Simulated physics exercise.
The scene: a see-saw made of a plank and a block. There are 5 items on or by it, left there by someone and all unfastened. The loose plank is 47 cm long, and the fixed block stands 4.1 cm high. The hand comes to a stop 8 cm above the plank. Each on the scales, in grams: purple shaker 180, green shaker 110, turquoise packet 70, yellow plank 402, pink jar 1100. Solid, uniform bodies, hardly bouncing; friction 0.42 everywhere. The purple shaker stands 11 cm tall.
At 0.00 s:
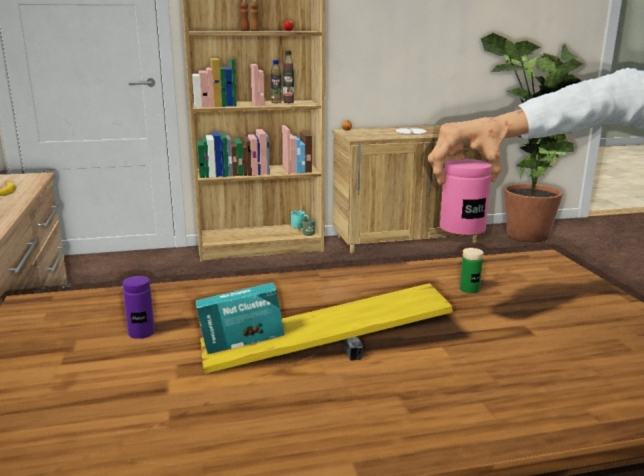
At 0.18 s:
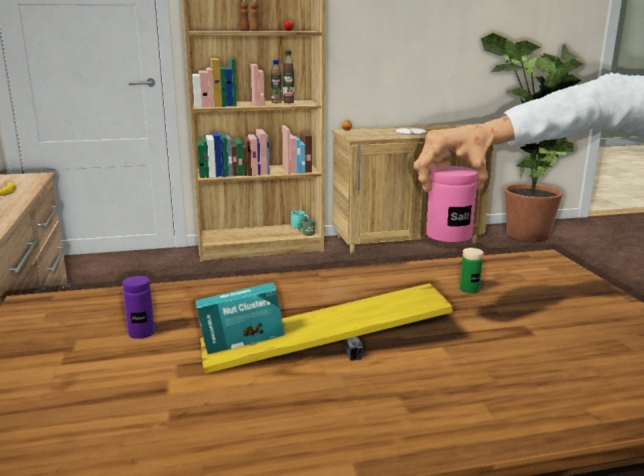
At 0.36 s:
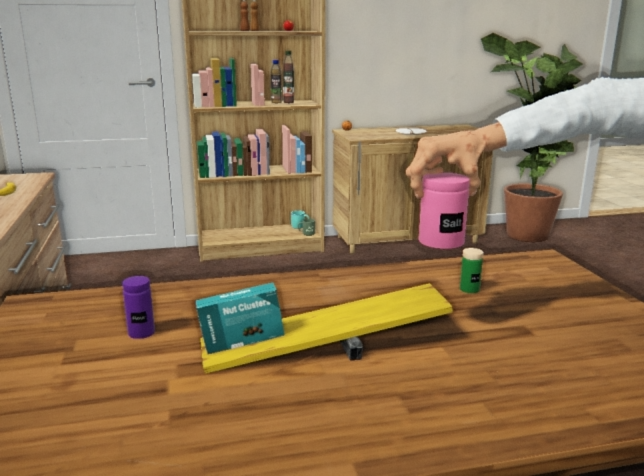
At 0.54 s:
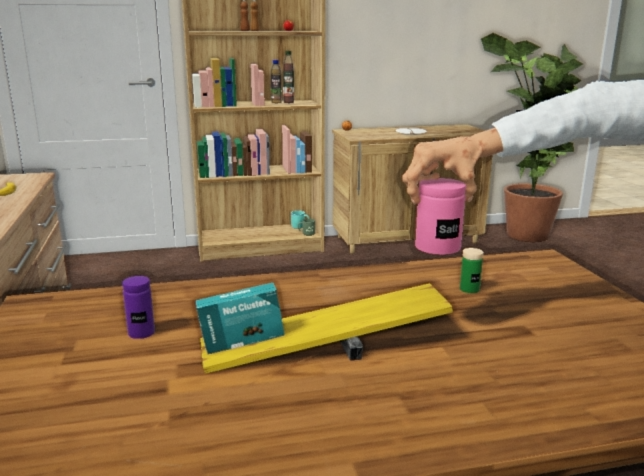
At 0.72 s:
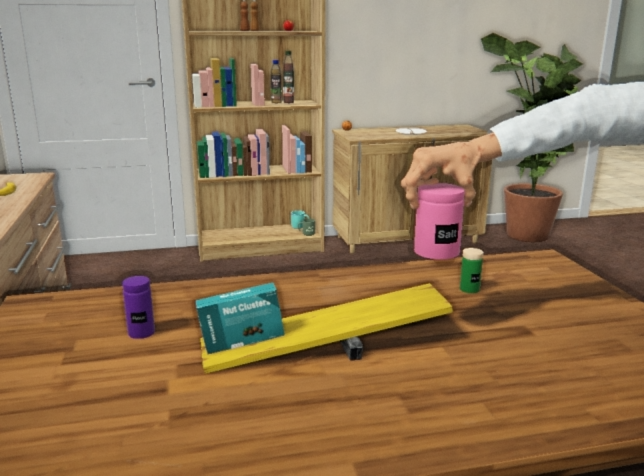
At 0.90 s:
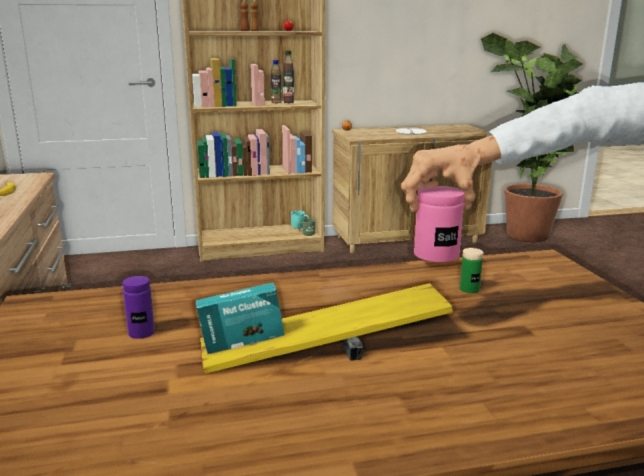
Above a wooden table, a hand lowers a pink jar leftward near a tilted yellow plank.
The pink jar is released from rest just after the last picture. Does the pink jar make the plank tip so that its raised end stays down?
No.
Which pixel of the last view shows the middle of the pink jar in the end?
It comes to rest near (487, 308).
After 1.20 s, plank at 13°, tipped the other way; pink jar leaning 3° near (438, 294); turquoise packet leaning 29°.
After 1.30 s, plank at 10°, tipped the other way; pink jar leaning 49° near (464, 297); turquoise packet on its side.
After 1.50 s, plank at 8°, leaning as at the start; pink jar on its side near (487, 308); turquoise packet upside down.
At rest (2.0 s), plank at 8°, leaning as at the start; tipped over on the table or plank, turquoise packet and pink jar; the other 3 in place, give or take 4 cm. Seen from the same camera at the end, pink jar near (487, 308). The plank lies as before.
